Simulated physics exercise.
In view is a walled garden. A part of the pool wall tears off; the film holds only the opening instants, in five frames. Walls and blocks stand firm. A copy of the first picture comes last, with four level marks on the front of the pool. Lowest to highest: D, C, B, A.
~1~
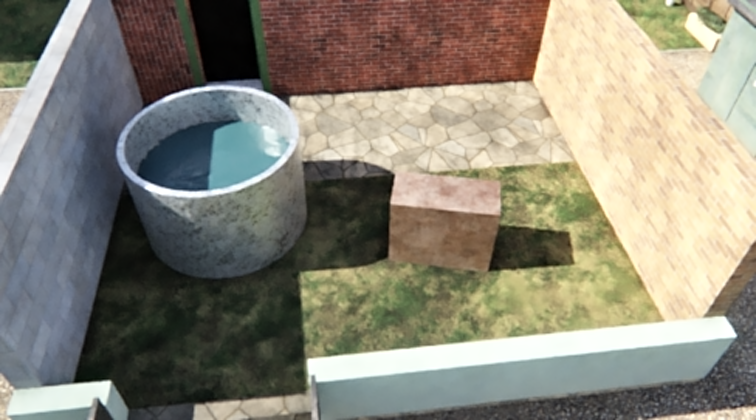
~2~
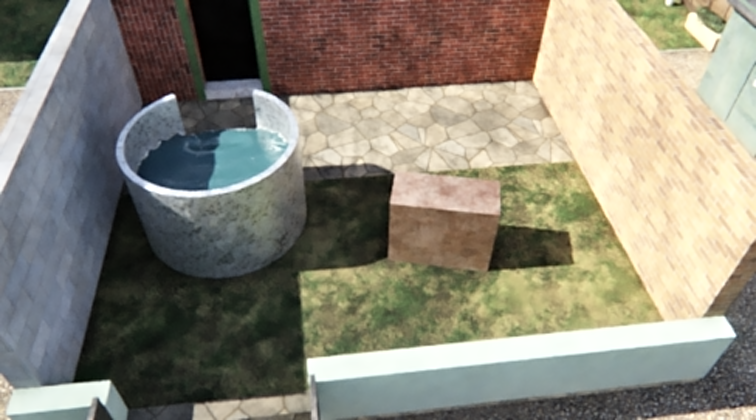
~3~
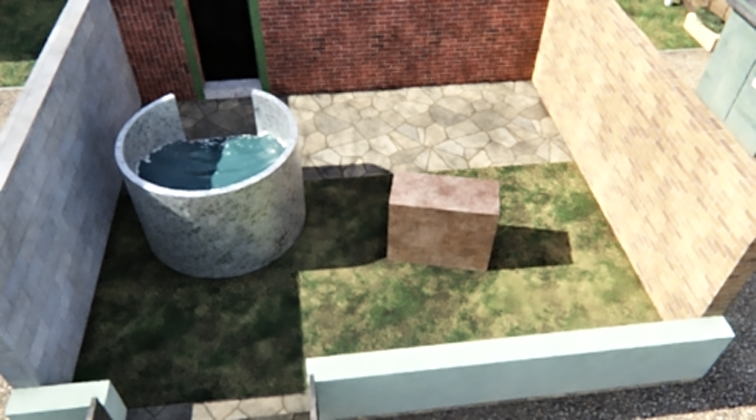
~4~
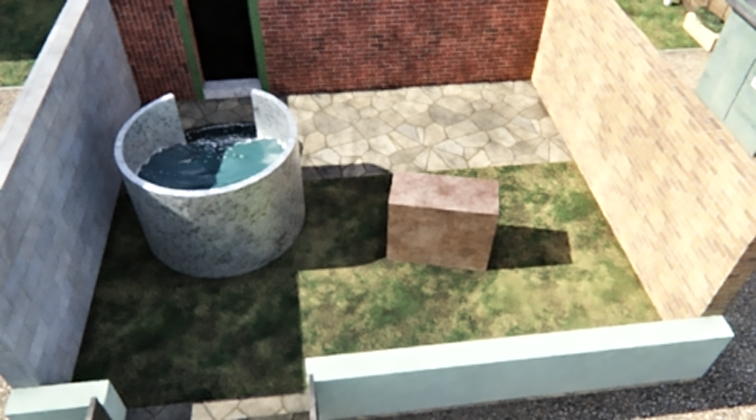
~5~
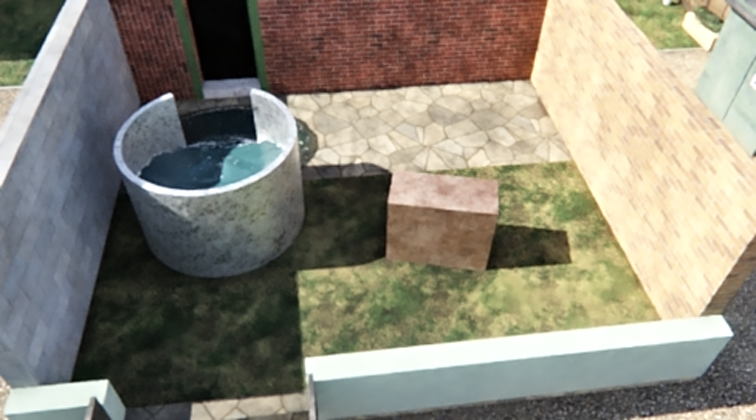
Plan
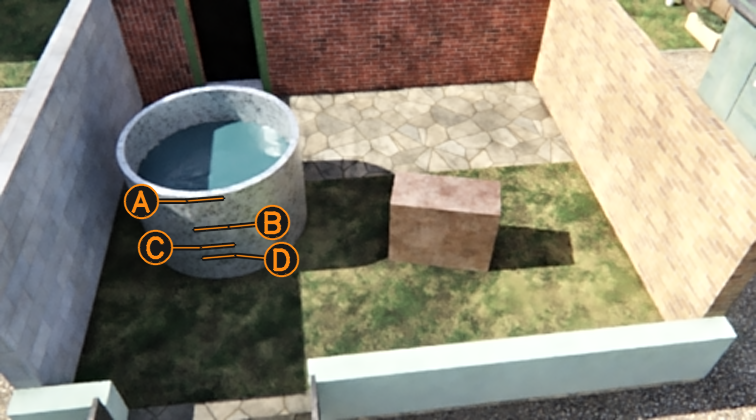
Water pours through a gap that opens in the round pool's back wall, wetting the paving.
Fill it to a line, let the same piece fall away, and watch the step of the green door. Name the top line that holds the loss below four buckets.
That is mark D.
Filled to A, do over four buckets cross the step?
Yes, it does.
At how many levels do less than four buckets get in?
One.
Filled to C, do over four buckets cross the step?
Yes, it does.
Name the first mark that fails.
Here it is mark C.
In orange, A at (204, 199); B at (212, 228); C at (216, 246); D at (219, 256); from the bottom up D, C, B, A.
For mark A, dozens of bucketfuls pour in.
For mark B, dozens of bucketfuls pour in.
For mark C, about 8 bucketfuls get in.
For mark D, a splash gets over, under a bucket.
